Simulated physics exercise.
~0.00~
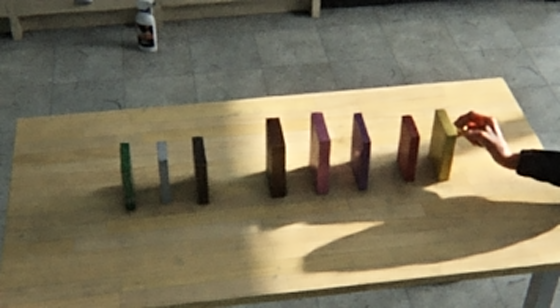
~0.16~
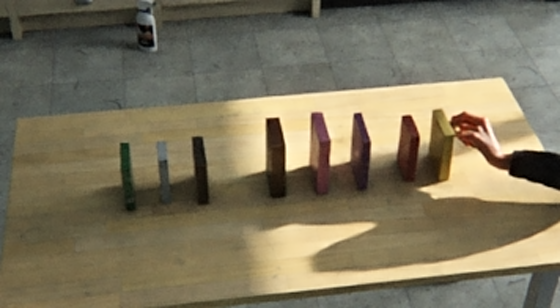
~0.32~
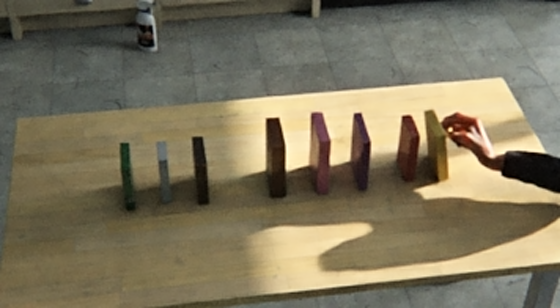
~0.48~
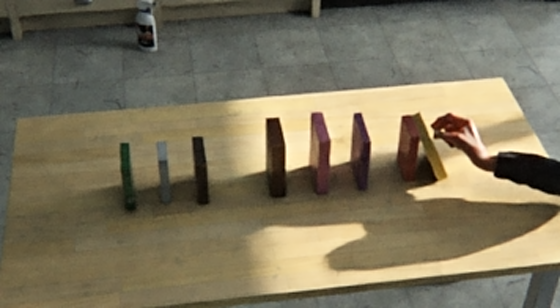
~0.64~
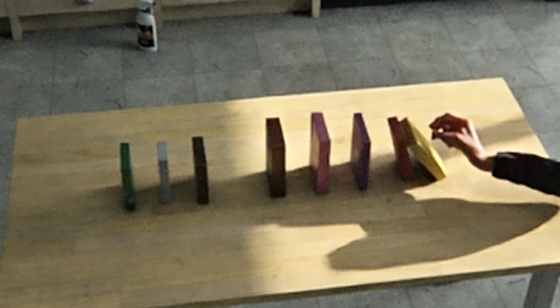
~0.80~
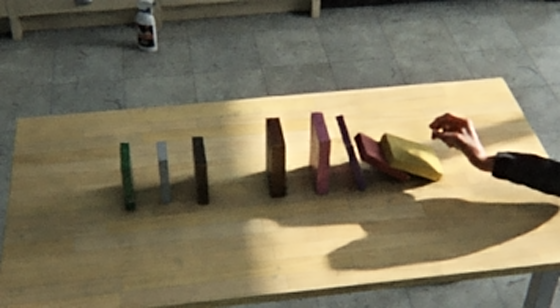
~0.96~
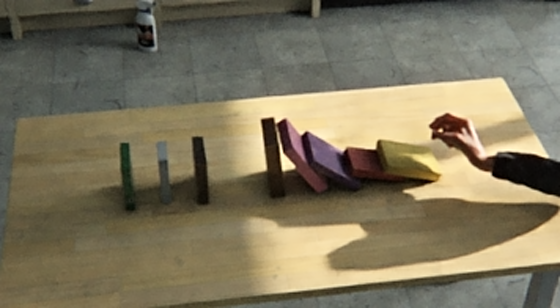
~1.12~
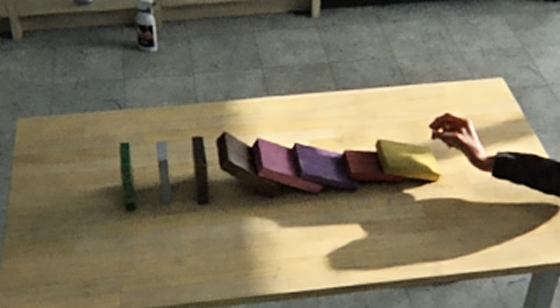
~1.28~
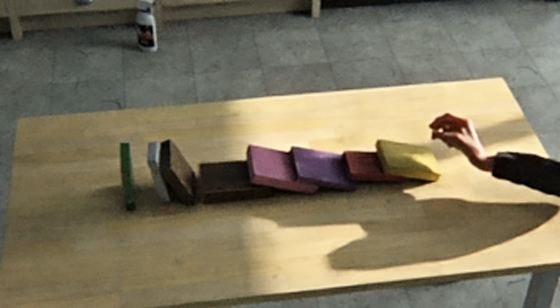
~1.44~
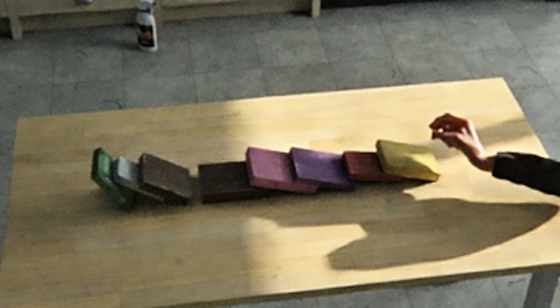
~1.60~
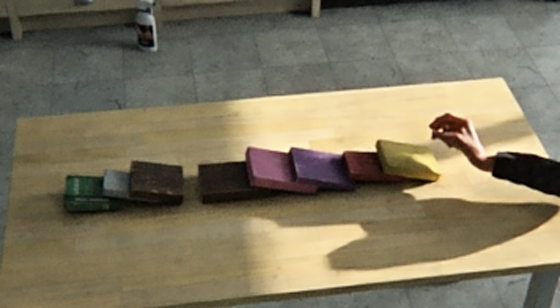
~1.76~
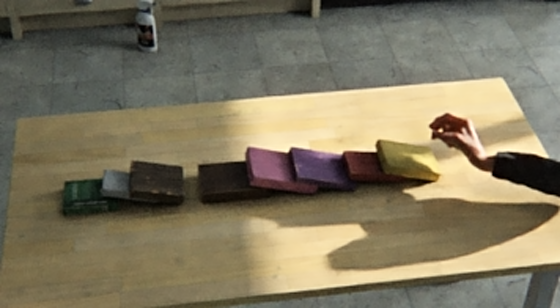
A hand tips the yellow board leftward, and the whole row topples in turn, ending flat.
